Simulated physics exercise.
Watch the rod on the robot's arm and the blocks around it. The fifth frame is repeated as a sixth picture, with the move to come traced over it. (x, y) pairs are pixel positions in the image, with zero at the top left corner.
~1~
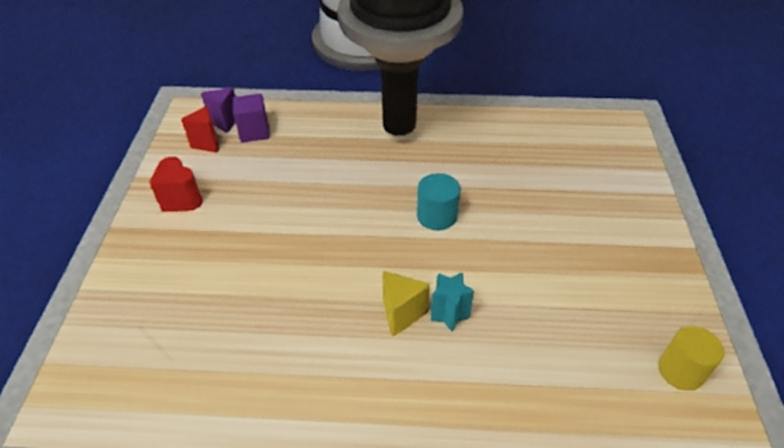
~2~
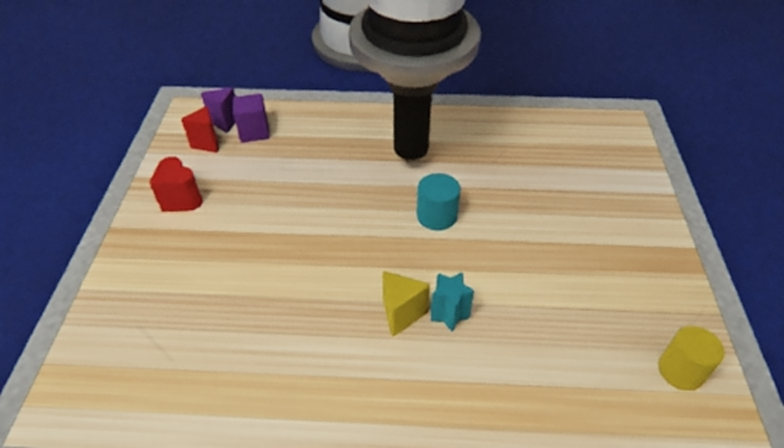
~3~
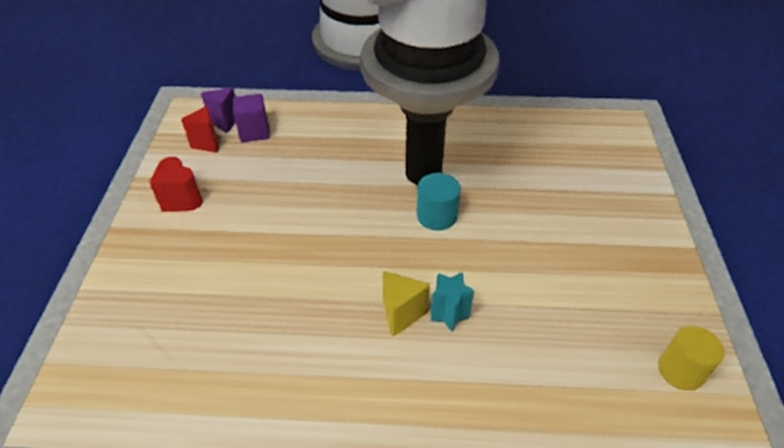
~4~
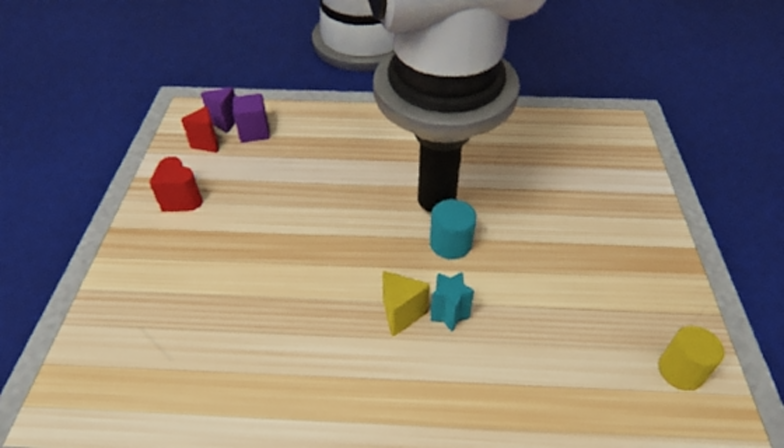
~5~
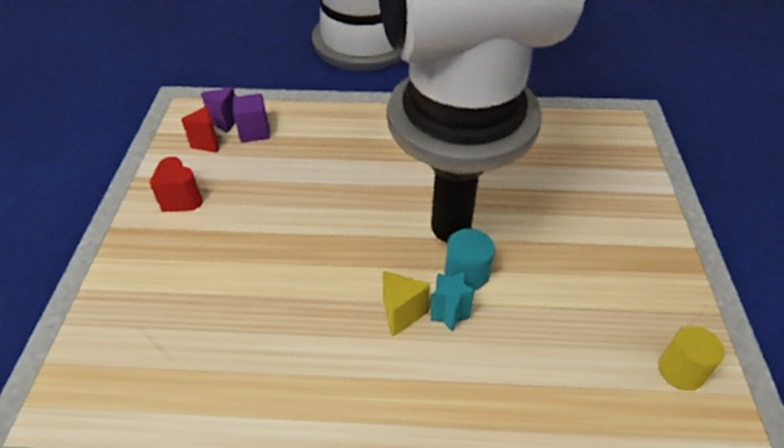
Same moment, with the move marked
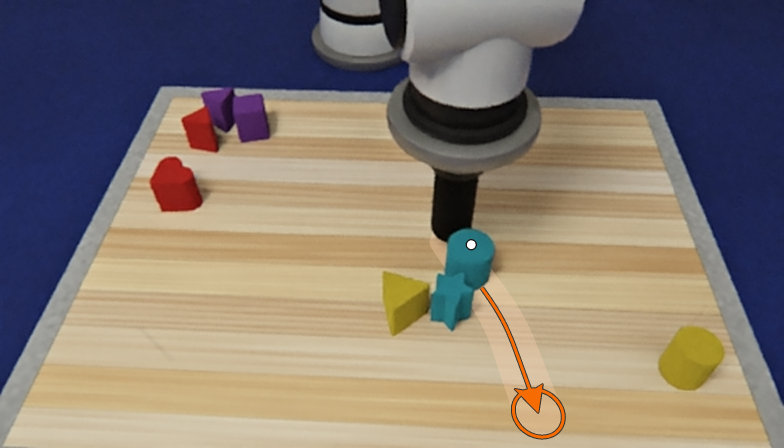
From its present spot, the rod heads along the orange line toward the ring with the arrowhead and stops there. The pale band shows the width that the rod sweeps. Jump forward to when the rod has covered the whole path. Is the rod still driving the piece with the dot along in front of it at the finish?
Going by the path, yes.
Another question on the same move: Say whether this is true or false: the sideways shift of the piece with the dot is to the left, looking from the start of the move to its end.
That claim is false.
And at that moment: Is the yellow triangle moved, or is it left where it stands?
Still in place.
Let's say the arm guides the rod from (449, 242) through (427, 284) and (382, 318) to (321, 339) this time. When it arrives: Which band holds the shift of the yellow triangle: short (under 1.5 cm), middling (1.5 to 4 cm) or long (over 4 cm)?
It slides well over 4 cm.
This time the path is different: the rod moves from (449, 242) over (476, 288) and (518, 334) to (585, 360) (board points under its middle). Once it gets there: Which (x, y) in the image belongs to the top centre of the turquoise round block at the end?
It is going to be at (560, 369).
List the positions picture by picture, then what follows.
Tip of the rod (399, 127), middles of tops, yellow triangle (402, 287), turquoise star (453, 286), turquoise round block (439, 186), in the first frame.
Rod (411, 150), nothing pushed, in the second frame.
Rod (424, 175), nothing pushed, in the third frame.
Rod (437, 201), turquoise round block (454, 214), in the fourth frame.
Rod (451, 229), yellow triangle (402, 287), turquoise star (453, 286), turquoise round block (471, 245), in the fifth frame.
The line goes from (449, 242) over (500, 315) to (538, 413); the dot is on the turquoise round block.
The first path, step by step. One third of the way, rod (485, 276); turquoise star (452, 289); turquoise round block (505, 298).
Two thirds of the way, rod (517, 333); turquoise star (452, 289); turquoise round block (533, 363).
At the end, rod (543, 402); yellow triangle unmoved; turquoise star (452, 289); turquoise round block (553, 443).
